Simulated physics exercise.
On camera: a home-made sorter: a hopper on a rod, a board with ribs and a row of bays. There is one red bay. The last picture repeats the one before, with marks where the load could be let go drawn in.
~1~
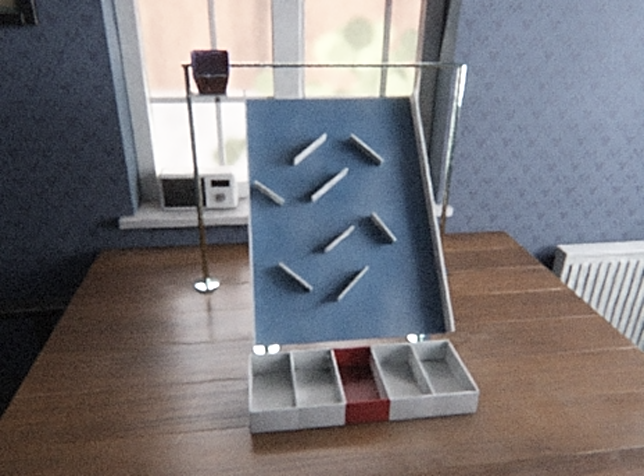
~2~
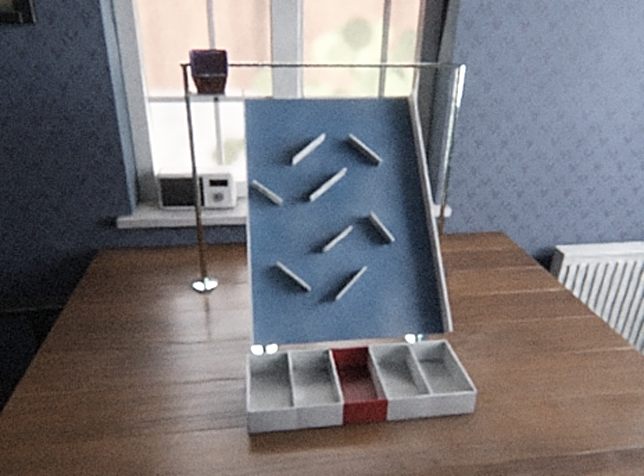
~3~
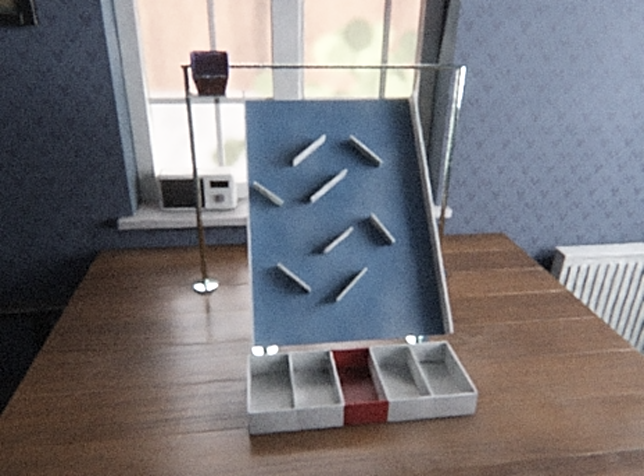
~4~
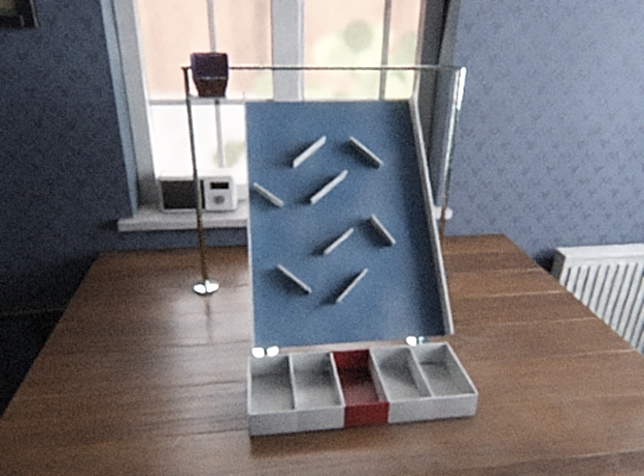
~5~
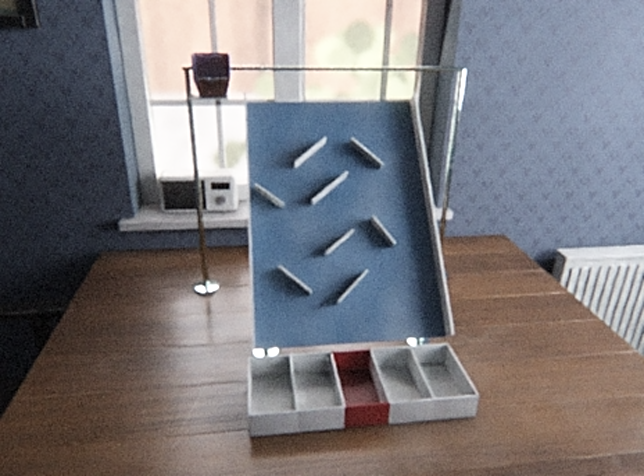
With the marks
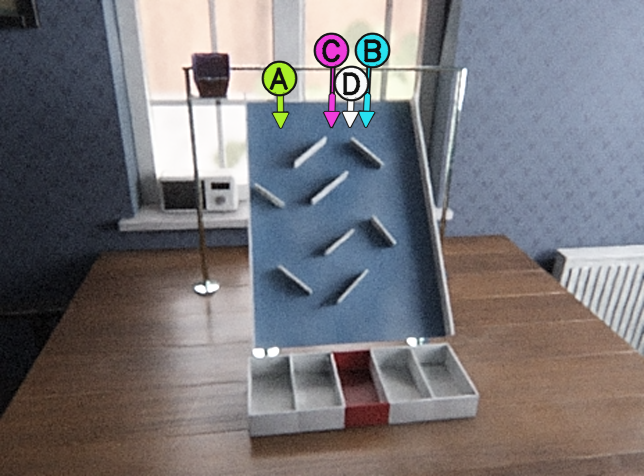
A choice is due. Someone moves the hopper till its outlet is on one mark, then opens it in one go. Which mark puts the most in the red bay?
The best mark is A.
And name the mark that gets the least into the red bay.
The answer is B.
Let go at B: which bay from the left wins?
It is the fifth one.
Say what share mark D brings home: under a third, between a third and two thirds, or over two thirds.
Mark D gives under a third.
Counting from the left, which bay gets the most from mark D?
The fifth.
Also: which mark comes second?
The answer is C.
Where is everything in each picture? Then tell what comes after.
Hopper (213, 87), kidney beans, door shut, in the first picture.
Ribs (293, 159) to (324, 134), (350, 134) to (381, 160), (254, 181) to (282, 200), in the second picture.
Ribs (311, 199) to (347, 169), (326, 250) to (352, 228), (372, 214) to (394, 241), in the third picture.
Ribs (278, 265) to (311, 291), (338, 301) to (367, 269), in the fourth picture.
Red bay (367, 414), number 3 of 5 from the left, in the fifth picture.
On the marked copy, mark A meets the board at (280, 122); mark B meets the board at (366, 121); mark C meets the board at (331, 121); mark D meets the board at (350, 121).
For mark A, roughly half in the red bay, roughly a third in other bays, about a tenth held on the board.
For mark B, just a few in the red bay, almost all in other bays.
For mark C, roughly a third in the red bay, roughly half in other bays, about a tenth held on the board.
For mark D, roughly a quarter in the red bay, the larger part in other bays.
